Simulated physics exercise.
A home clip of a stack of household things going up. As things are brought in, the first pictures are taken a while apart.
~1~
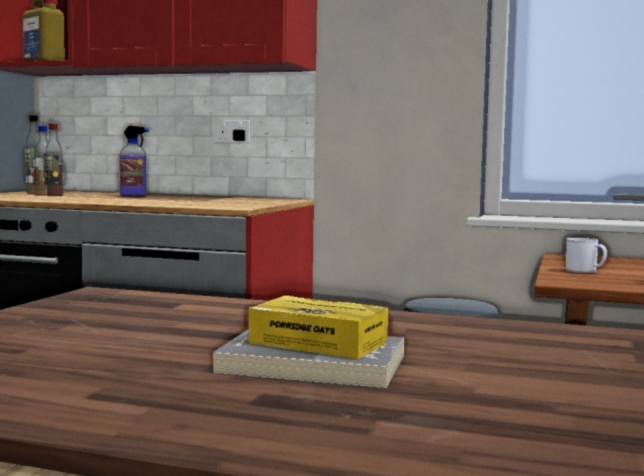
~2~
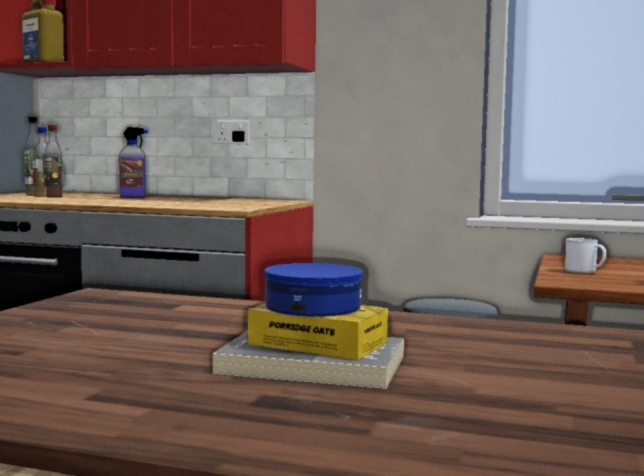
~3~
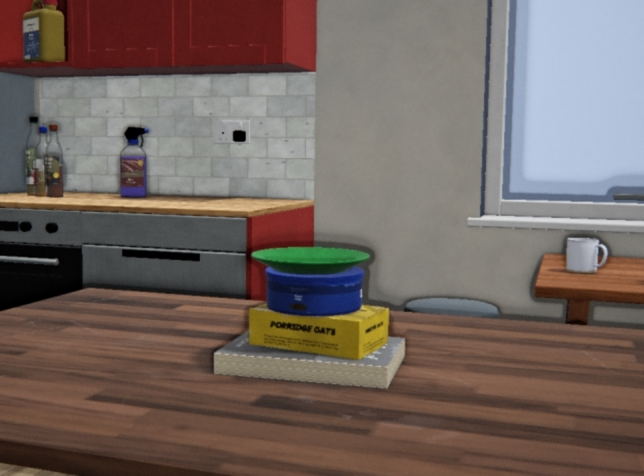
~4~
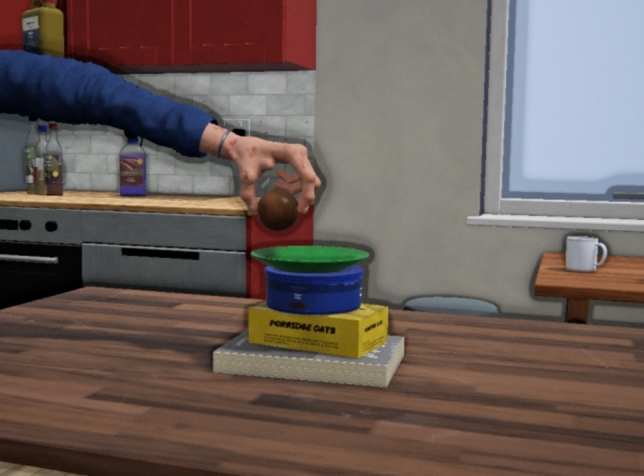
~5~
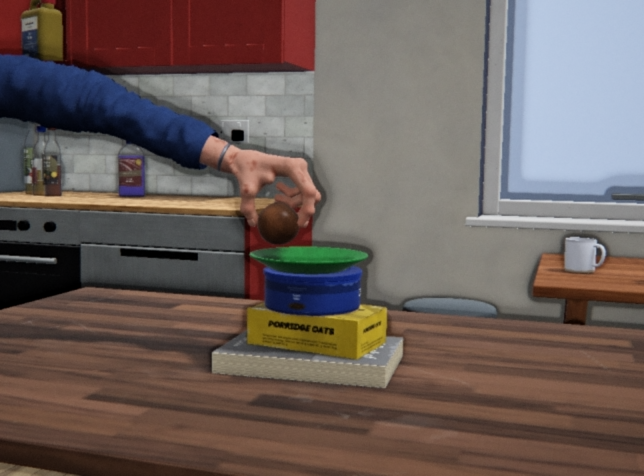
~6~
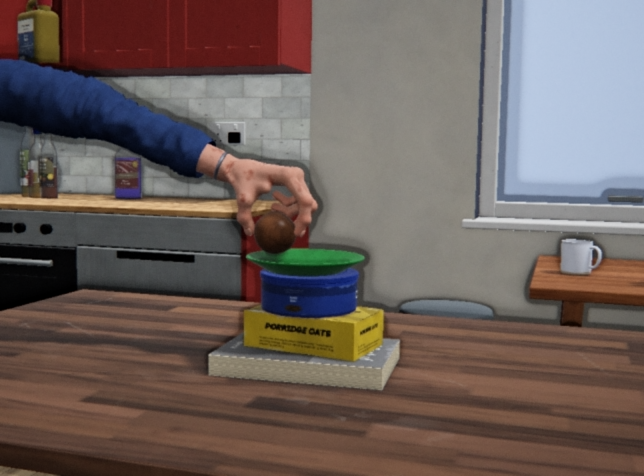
A round blue tin appears on a yellow porridge oats packet, which lies on a pale flat block on a wooden table, and then a green plate tops the tin. A hand in a blue sleeve reaches in from the left, lowering a brown onion a short way onto the plate.
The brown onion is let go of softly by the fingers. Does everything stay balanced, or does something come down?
The tower stays put.
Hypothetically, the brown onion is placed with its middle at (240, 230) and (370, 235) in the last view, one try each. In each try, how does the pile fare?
Result of try one: The pile tips over; result of try two: The pile tips over.
Then, 0.40 s past the last view, nothing moves.
Then, 1.10 s past the last view, brown onion resting near (274, 234).
Finally, all 5 still in place. Final places as the last picture's camera would see them, brown onion near (273, 234). The pile holds.
